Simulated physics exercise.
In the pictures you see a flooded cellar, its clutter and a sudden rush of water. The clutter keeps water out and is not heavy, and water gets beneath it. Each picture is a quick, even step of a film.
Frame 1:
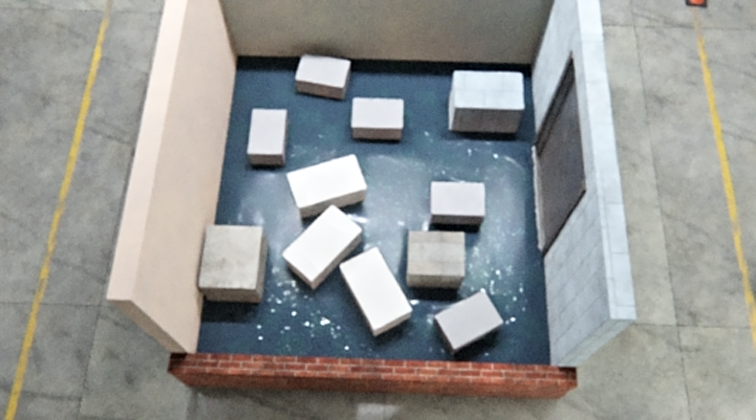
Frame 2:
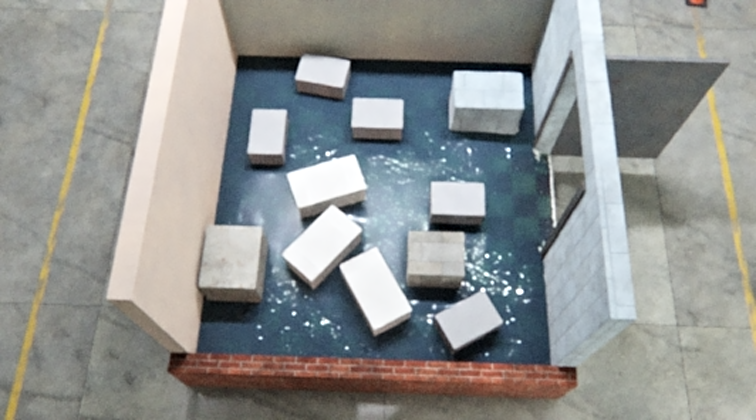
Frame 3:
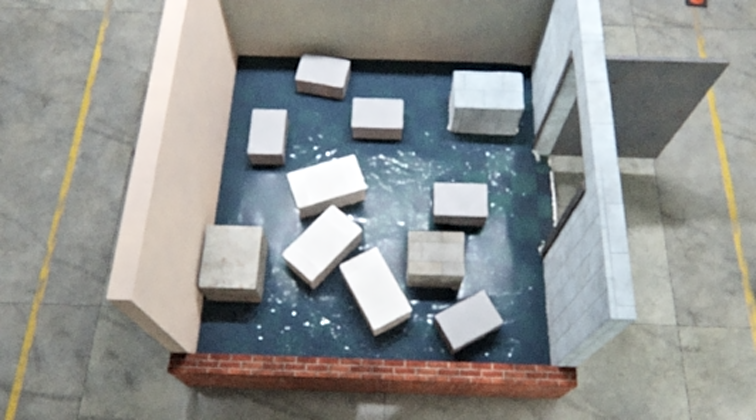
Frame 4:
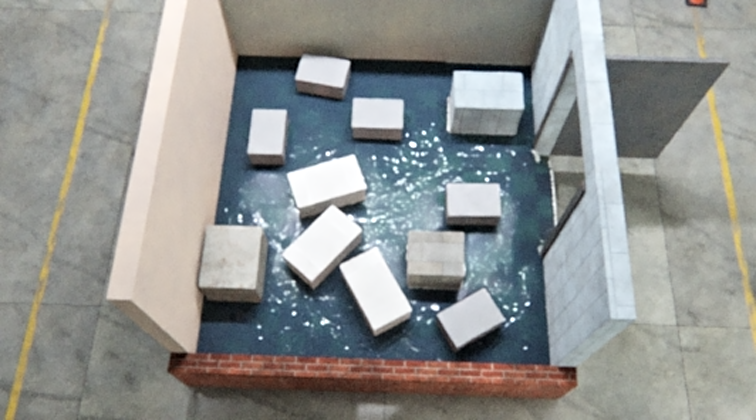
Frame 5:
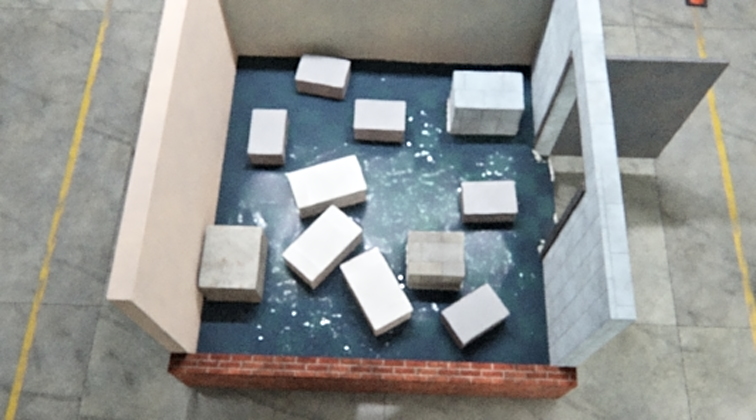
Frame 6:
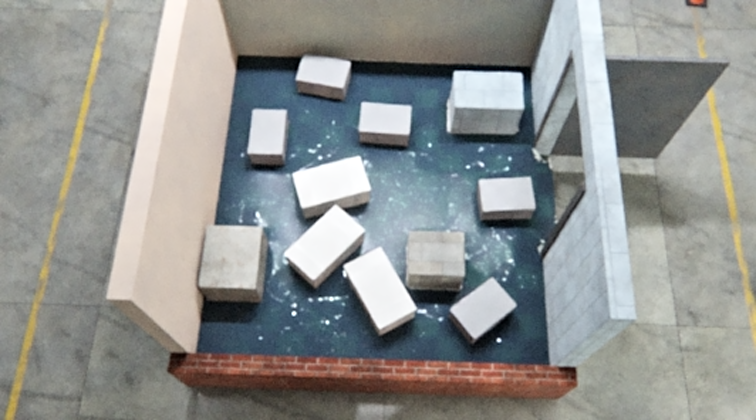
A walled room's side door swings open, then several floating blocks drift slightly right.
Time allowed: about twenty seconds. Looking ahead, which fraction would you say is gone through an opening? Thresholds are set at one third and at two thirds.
Mid range.
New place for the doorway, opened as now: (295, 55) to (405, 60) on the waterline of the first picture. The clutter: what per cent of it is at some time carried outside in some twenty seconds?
I'd guess around 80 percent.
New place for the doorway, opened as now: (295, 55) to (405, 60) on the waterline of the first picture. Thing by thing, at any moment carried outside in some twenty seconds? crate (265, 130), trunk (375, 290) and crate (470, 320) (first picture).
The three come to escape, no escape and no escape, in that order.
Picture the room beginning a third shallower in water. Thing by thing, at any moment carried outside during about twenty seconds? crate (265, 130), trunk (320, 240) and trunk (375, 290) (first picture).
Notes - A: Still there; B: Still there; C: Still there.
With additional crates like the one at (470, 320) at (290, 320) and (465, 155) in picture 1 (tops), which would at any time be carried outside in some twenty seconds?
In order, the first is never leaving and the second is escaping.
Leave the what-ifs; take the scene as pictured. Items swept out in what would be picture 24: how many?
Tally: 3.
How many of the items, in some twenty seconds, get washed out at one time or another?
Total: 5.
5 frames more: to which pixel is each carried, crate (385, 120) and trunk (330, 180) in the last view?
Near (434, 136) and (375, 184).
A moment on, 1 of 8 are out; 7 afloat.
Next, 3 of 8 are out; 5 afloat.
Later, 5 of 8 are out; 2 afloat.
In the end, 5 of 8 are out; 2 afloat.
